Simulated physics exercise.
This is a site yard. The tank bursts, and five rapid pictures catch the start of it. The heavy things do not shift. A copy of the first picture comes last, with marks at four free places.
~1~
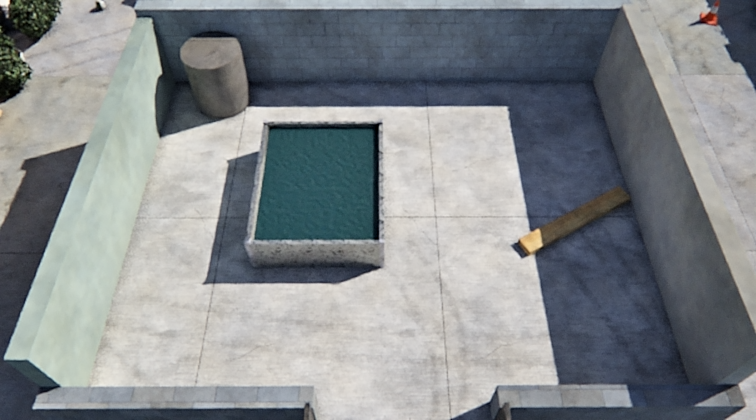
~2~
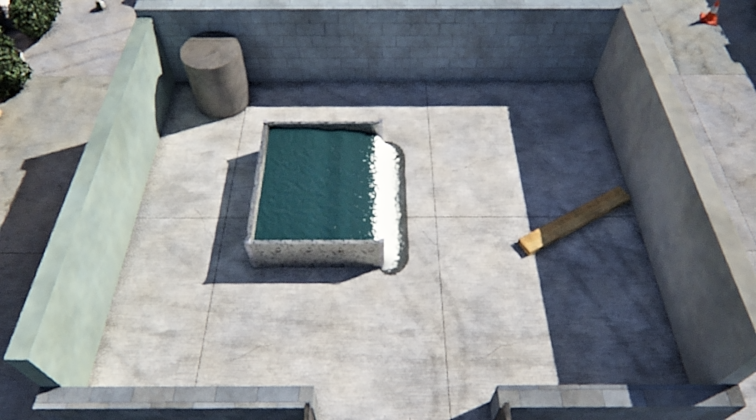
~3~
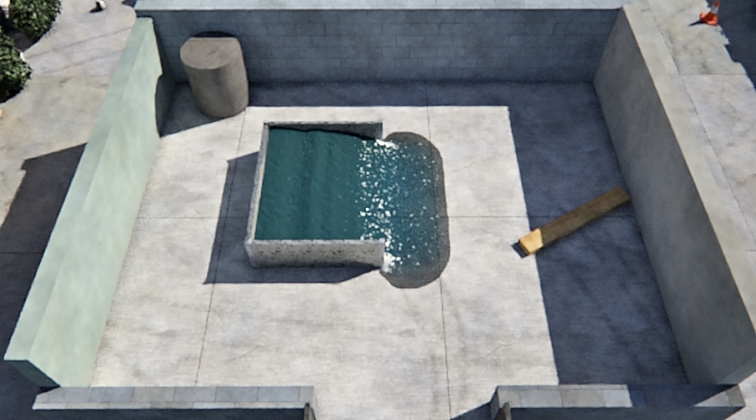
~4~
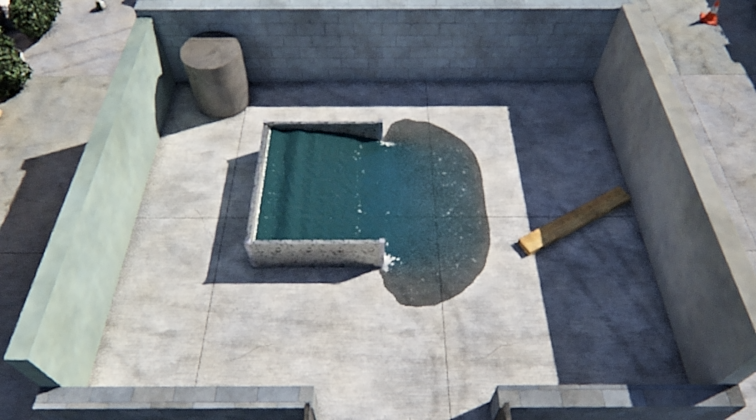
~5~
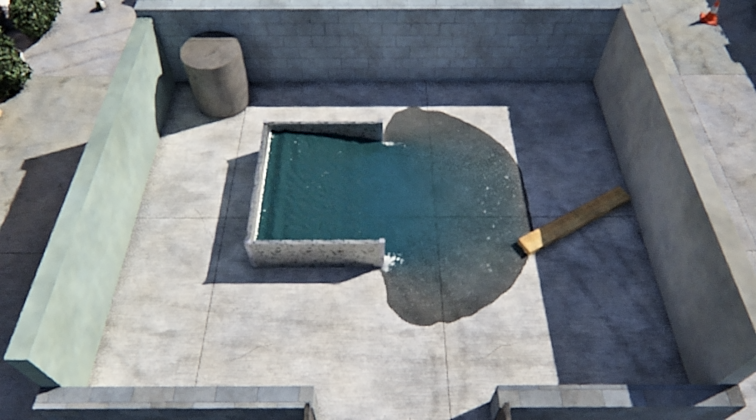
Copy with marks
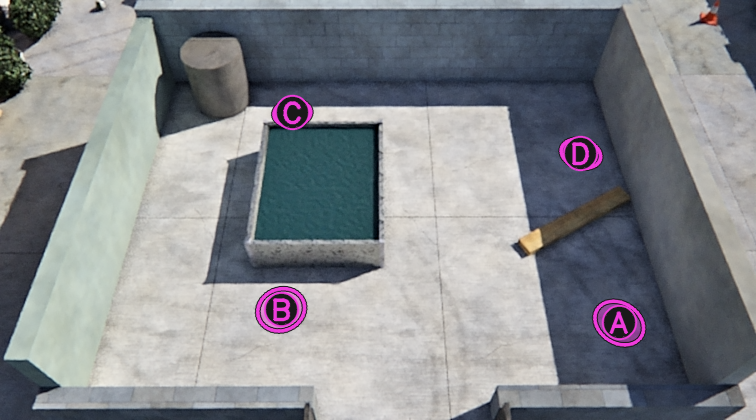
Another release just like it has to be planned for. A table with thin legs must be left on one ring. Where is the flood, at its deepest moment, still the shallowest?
Best: B.
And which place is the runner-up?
Here it is place C.
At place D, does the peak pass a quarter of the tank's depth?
Yes, clearly.
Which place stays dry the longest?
It is B.
In magenta, A at (619, 322); B at (281, 309); C at (292, 112); D at (580, 153).
With A, the water peaks at about 44 % of the depth that stood in the tank.
With B, the water peaks at about 11 % of the depth that stood in the tank.
With C, the water peaks at about 18 % of the depth that stood in the tank.
With D, the water peaks at about 45 % of the depth that stood in the tank.
